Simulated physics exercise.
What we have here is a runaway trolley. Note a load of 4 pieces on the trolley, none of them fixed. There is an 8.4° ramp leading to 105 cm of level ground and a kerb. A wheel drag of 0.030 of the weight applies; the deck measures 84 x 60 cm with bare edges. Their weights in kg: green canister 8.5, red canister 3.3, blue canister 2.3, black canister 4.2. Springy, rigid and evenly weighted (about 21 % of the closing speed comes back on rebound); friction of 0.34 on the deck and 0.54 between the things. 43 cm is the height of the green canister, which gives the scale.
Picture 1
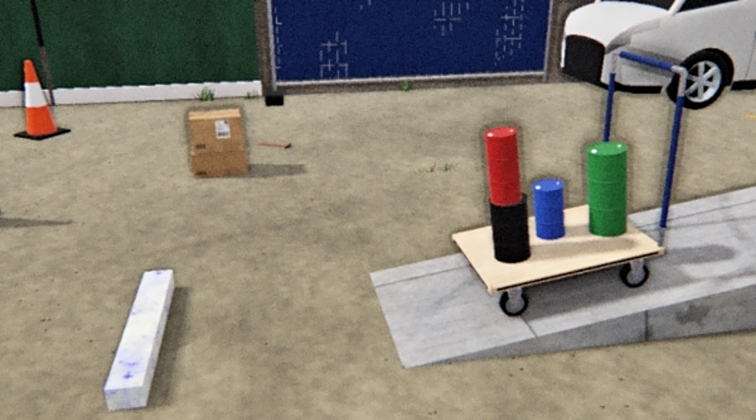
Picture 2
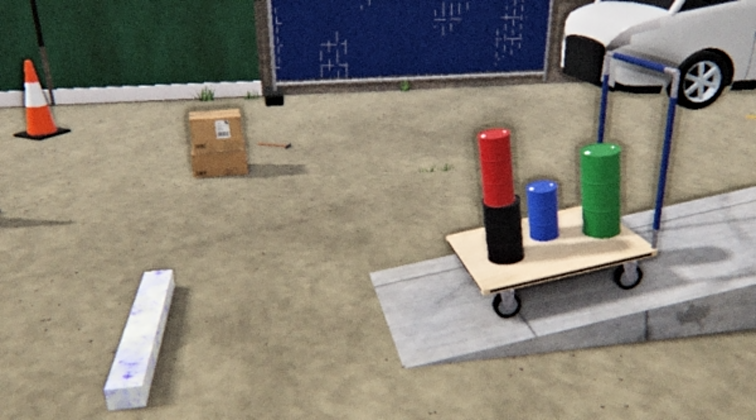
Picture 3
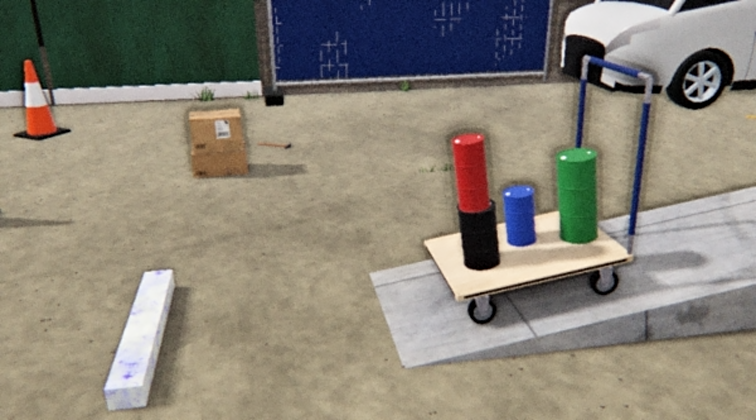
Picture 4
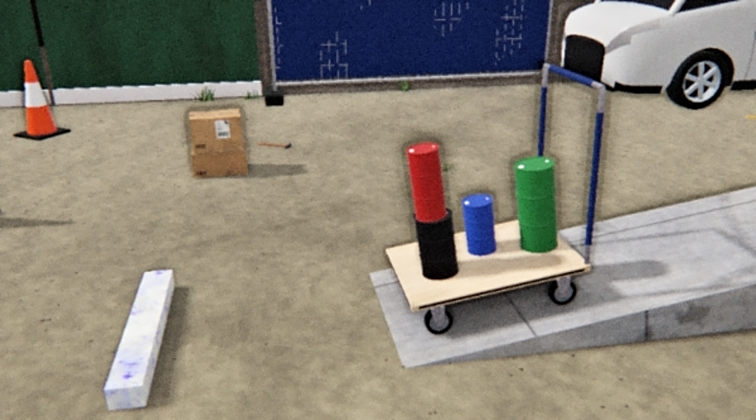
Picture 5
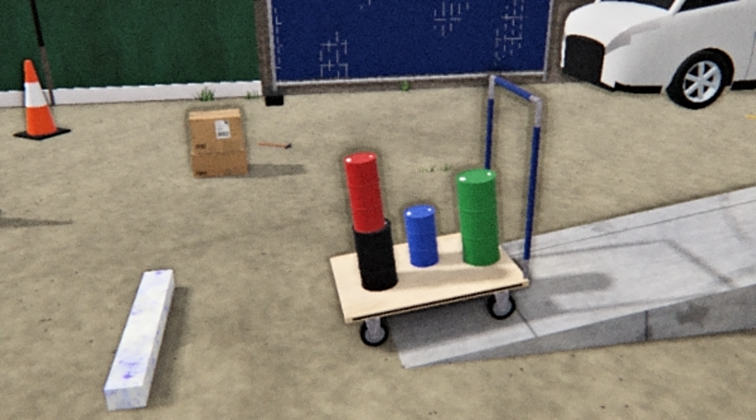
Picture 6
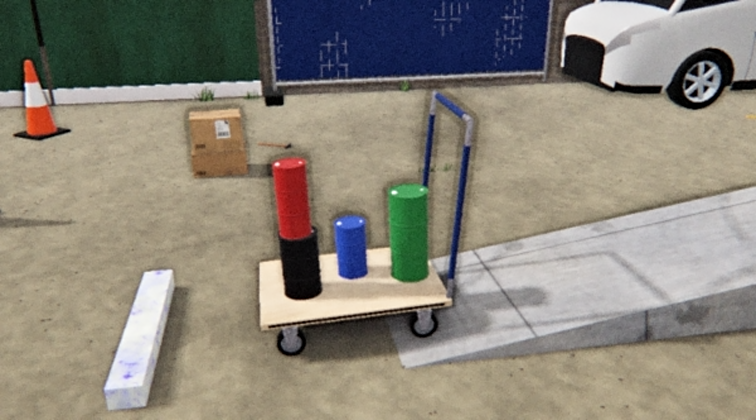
A trolley carrying four colored canisters rolls left down a ramp onto level ground.
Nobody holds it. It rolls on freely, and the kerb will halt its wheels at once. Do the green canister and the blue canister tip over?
The green canister does not tip; the blue canister does not tip.
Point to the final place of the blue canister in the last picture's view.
It stops at about (196, 263).
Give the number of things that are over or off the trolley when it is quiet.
It comes to 2.
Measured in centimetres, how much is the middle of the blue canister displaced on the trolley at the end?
About 20 cm.
Then, 0.60 s past the last view, trolley at the kerb; green canister shifted 16 cm near (263, 249); blue canister shifted 16 cm near (206, 262); red canister tipped 6° against what carries it.
Then, 1.00 s past the last view, trolley at the kerb; red canister and black canister now off the trolley; blue canister shifted 20 cm near (196, 263); green canister shifted 20 cm near (253, 250).
Finally, off the trolley and tipped over, red canister and black canister; not toppled but over 10 cm from the start, green canister and blue canister. Final places as that camera would see them, green canister near (253, 250), blue canister near (196, 263).
